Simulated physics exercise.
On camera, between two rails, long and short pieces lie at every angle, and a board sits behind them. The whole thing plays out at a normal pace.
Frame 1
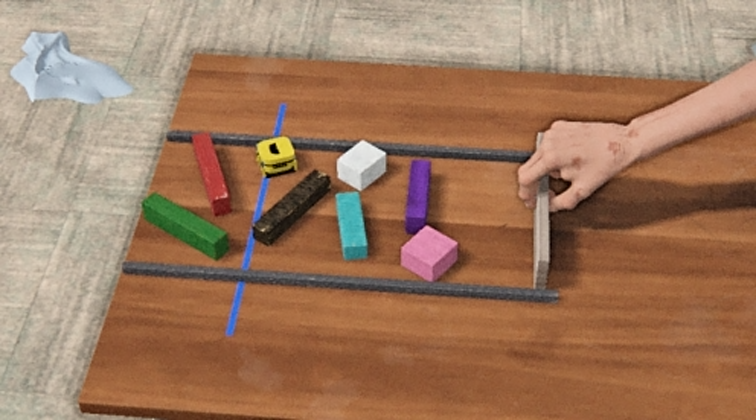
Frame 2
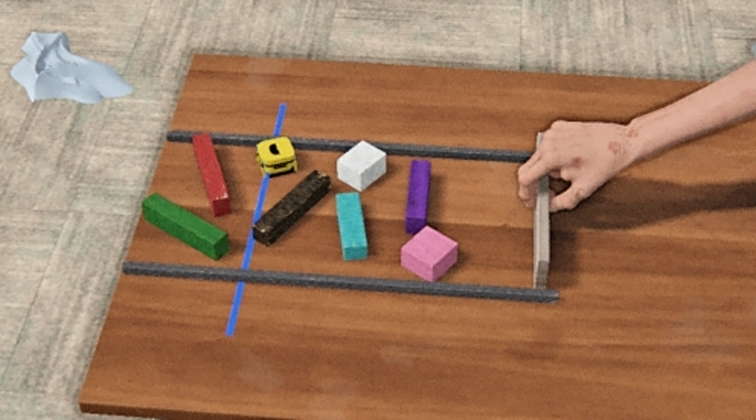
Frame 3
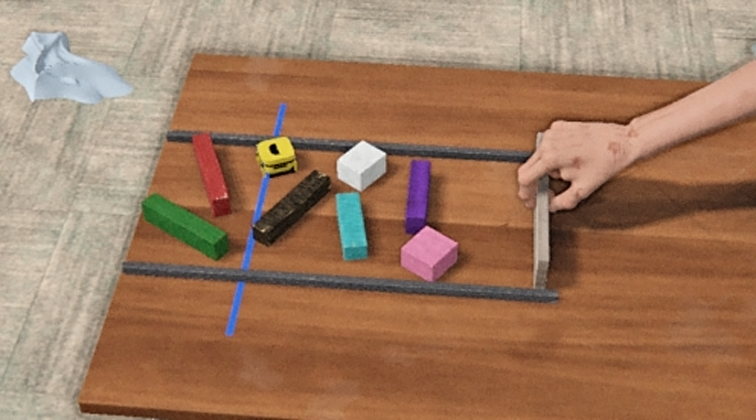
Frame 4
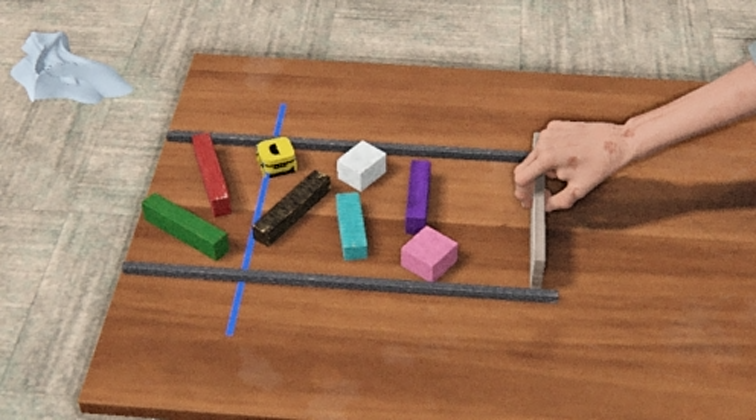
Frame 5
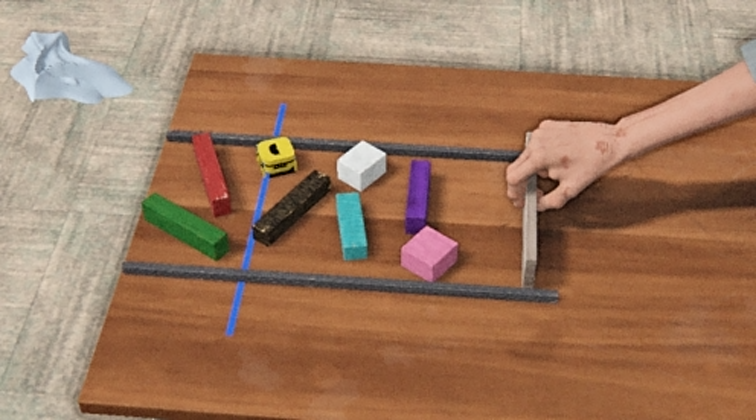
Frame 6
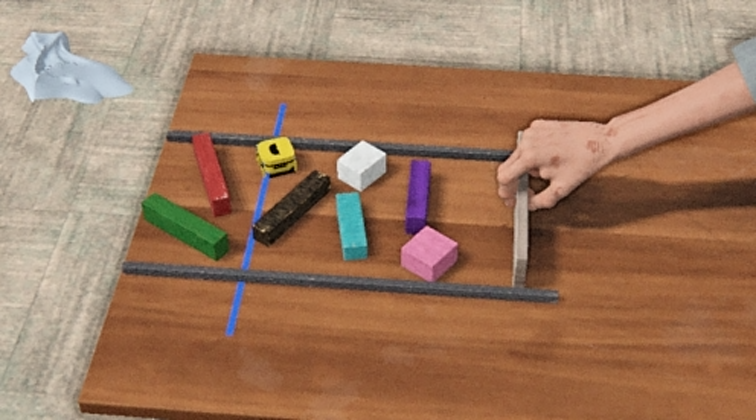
A hand held a board still at the right end of two rails, then slid it slightly left toward the scattered colored blocks, which stayed where they lay around a blue line.
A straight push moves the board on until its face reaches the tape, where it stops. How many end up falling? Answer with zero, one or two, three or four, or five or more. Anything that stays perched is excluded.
I would say zero fall.
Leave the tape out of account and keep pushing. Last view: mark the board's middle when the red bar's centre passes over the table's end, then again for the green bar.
(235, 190) and (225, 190), more or less.
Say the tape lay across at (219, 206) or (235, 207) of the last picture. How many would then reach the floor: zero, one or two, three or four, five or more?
Counts, in turn - one to two; no fall at all.
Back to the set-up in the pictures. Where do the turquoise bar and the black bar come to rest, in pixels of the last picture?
Around (214, 215), then around (203, 197).
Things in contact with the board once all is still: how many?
Counting them up gives 2.
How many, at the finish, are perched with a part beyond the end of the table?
The total here is 1.
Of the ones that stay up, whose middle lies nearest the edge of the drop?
Red bar.
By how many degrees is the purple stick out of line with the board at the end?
It works out to near 0°.
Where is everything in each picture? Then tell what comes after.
In the first picture, green bar (185, 226); red bar (211, 173); yellow case (276, 158); board (541, 209); tape (259, 208).
In the second picture, red bar (211, 174); black bar (292, 208).
In the third picture, yellow case (276, 158); turquoise bar (352, 226).
In the fourth picture, green bar (185, 226); purple stick (418, 197).
In the fifth picture, red bar (211, 174); board (530, 209).
In the sixth picture, green bar (185, 226); red bar (211, 174); yellow case (276, 158); board (521, 208); tape (259, 208).
Early on, none off yet; green bar at rest near (185, 226); red bar at rest near (211, 174); yellow case at rest near (276, 158).
Finally, the number that fall off is zero.
